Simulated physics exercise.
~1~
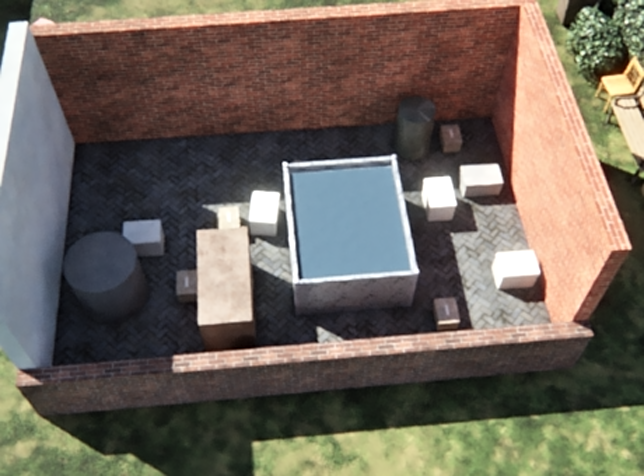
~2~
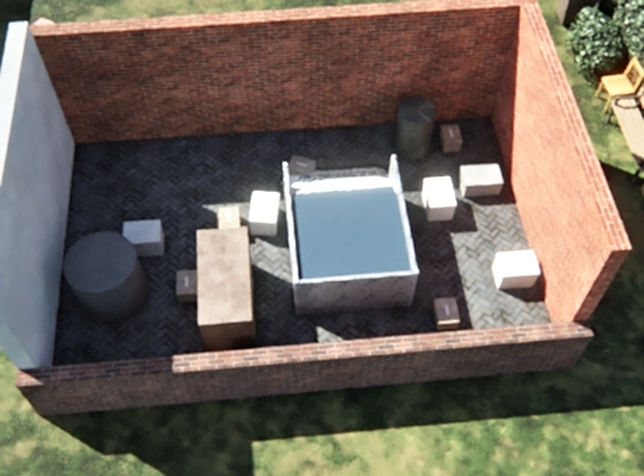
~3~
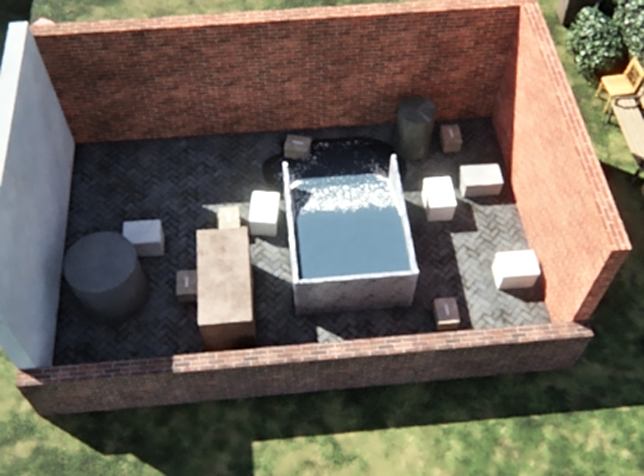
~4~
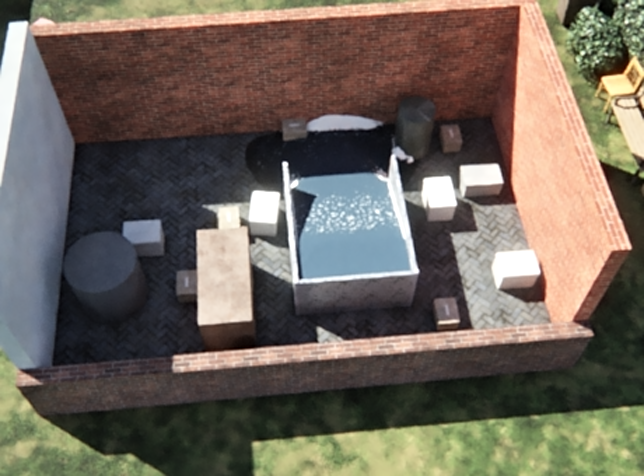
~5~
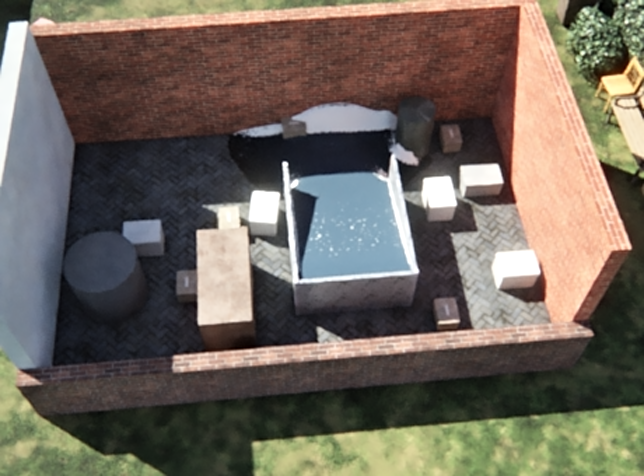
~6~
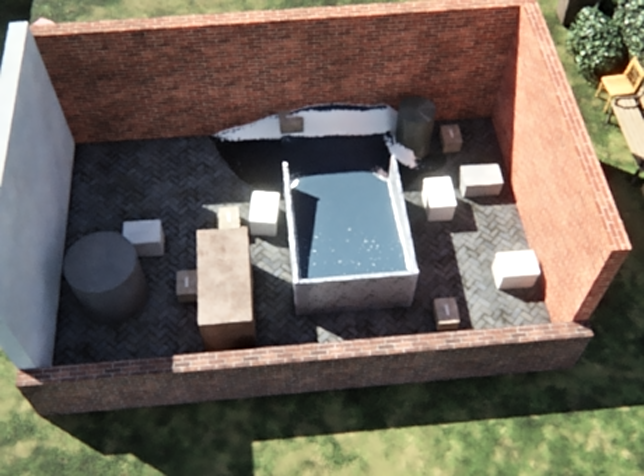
Water pours from the open far side of a raised tank in a brick-walled yard, pushing a small box toward the back wall. The dark pool spreads behind the tank and along that wall, mostly leftward, with a widening pale band, while the other boxes and drums stay put.
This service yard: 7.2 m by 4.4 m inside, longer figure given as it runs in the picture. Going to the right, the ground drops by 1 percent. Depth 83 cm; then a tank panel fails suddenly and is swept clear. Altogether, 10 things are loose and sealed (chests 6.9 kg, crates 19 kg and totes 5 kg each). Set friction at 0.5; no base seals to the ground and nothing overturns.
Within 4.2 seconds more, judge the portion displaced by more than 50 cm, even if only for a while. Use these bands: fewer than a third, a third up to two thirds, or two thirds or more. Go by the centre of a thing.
It falls in two thirds or more.
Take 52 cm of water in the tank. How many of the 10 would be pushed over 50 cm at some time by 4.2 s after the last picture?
It would come to 6 of them.
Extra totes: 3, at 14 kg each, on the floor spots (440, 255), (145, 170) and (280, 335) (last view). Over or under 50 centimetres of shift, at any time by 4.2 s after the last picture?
In the order asked: Not as far, farther than that, not as far.
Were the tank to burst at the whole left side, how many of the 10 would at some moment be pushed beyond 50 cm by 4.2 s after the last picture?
Result: 6.
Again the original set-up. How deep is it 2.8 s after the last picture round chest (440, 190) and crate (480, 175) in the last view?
About 5 and 10 cm.
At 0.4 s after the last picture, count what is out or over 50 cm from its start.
Count then: 1.
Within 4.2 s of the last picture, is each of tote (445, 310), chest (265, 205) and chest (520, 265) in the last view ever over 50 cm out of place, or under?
Well, in that order it's topping it, not reaching it, topping it.
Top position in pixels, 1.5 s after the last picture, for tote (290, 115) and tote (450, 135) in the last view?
(109, 156) and (496, 159), roughly.
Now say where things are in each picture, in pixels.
In the first frame, a tote is out of sight; a chest at (141, 232), on the bottom; water covers 3.1 m2; 0 of 10 have shifted.
In the second frame, a tote at (302, 165) rests on the ground, 11 cm from its start; a chest at (141, 232), on the bottom; 4.1 m2 under water; 1 of 10 have shifted.
In the third frame, a tote at (298, 143) rests on the ground, 55 cm from its start; a chest at (141, 232), on the bottom; water covers 5.5 m2; 1 of 10 have shifted.
In the fourth frame, a tote at (294, 125) rests on the ground, 95 cm from its start; a chest at (141, 232) rests on the ground; 6.7 m2 under water; 1 of 10 have shifted.
In the fifth frame, a tote at (294, 123), afloat, 95 cm from its start; a chest at (141, 232), on the bottom; water covers 7.1 m2; 1 of 10 have shifted.
In the sixth frame, a tote at (291, 117) floats, 96 cm from its start; a chest at (141, 232) rests on the ground; water covers 7.4 m2; 1 of 10 have shifted.
Then, 0.4 s after the last picture 1 of 10 are over 50 cm from their spots; 1 afloat.
Then, 1.5 s after the last picture 2 of 10 are over 50 cm from their spots; 3 afloat.
Then, 2.8 s after the last picture 6 of 10 are over 50 cm from their spots; 6 afloat.
Then, 4.2 s after the last picture 7 of 10 are over 50 cm from their spots, and 7 have been at some point; 8 afloat.
